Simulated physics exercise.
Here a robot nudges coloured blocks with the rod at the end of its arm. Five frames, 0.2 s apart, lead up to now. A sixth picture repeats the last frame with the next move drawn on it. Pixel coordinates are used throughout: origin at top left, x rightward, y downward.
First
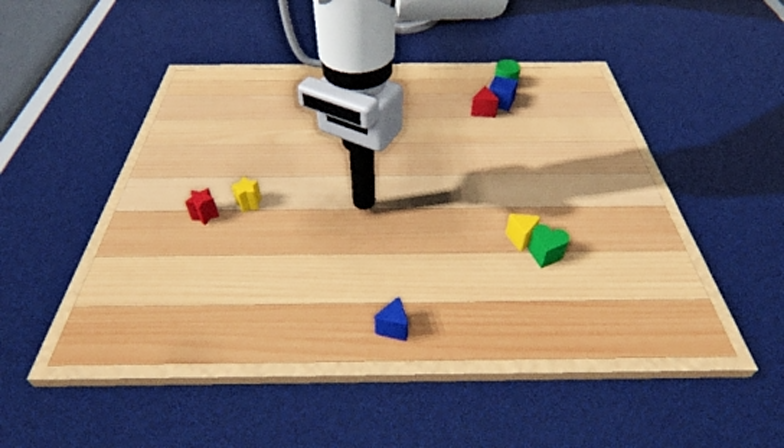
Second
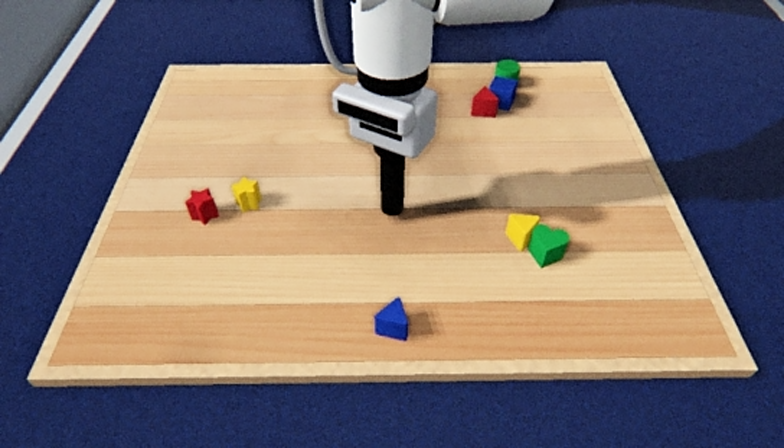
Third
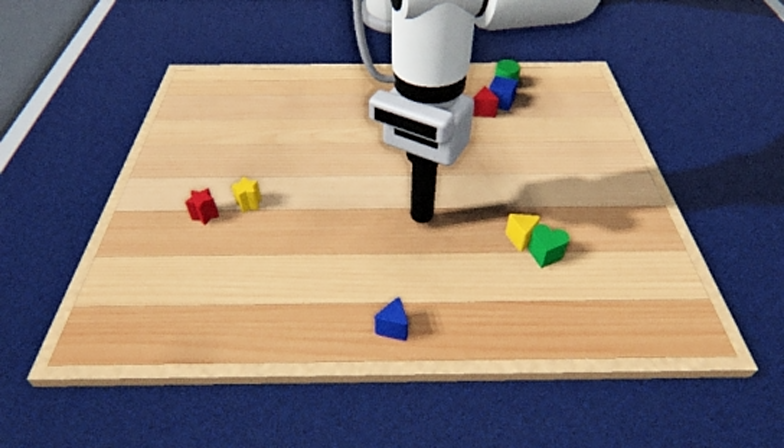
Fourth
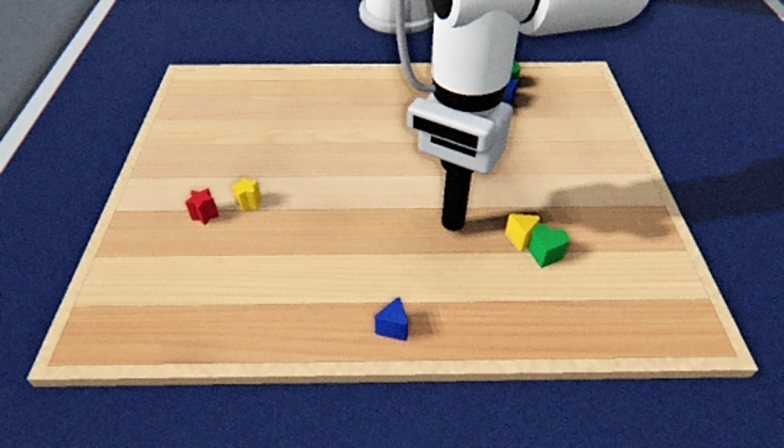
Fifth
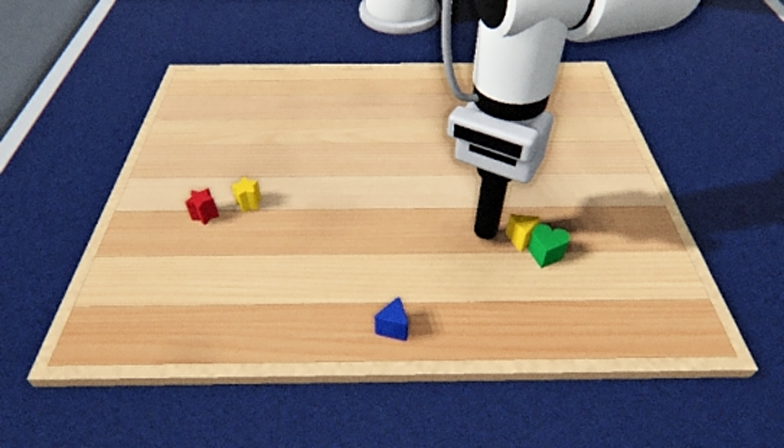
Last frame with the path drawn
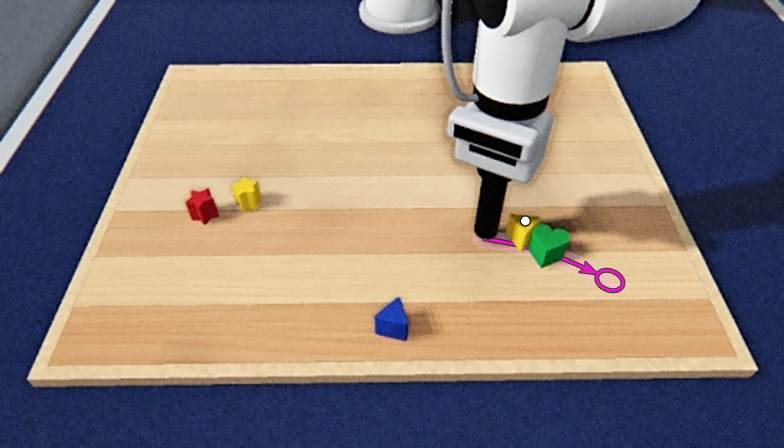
A robot arm with a black rod moved steadily right and slightly toward the viewer across a wooden board, drawing close to the yellow triangle beside the green heart, while the scattered coloured blocks stayed still.
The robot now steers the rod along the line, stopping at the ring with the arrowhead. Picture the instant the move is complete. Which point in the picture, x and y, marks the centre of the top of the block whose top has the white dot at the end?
(551, 216)
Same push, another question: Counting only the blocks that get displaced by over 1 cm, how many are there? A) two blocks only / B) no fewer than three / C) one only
The one that fits is A, two blocks only.
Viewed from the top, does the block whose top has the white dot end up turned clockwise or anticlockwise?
Looking from above, the answer is counterclockwise.
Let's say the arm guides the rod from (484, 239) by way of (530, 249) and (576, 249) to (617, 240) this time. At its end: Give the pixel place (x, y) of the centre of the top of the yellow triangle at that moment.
So, by the moment the path ends, you'll find the top centre of the yellow triangle at (551, 215).
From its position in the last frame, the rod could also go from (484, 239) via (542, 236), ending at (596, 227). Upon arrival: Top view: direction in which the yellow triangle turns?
Its rotation is clockwise.
The drawn path runs from (484, 239) through (547, 253) to (610, 280); the dot is on the yellow triangle.
The first path, step by step. One third of the way, rod at (528, 240); yellow triangle at (545, 217); green heart block at (561, 238), turned 45° clockwise.
Two thirds of the way, rod at (571, 254); yellow triangle at (551, 216), turned 35° anticlockwise; green heart block at (603, 249), turned 40° clockwise.
At the end, rod at (613, 274); yellow triangle at (551, 216), turned 35° anticlockwise; green heart block at (646, 262).
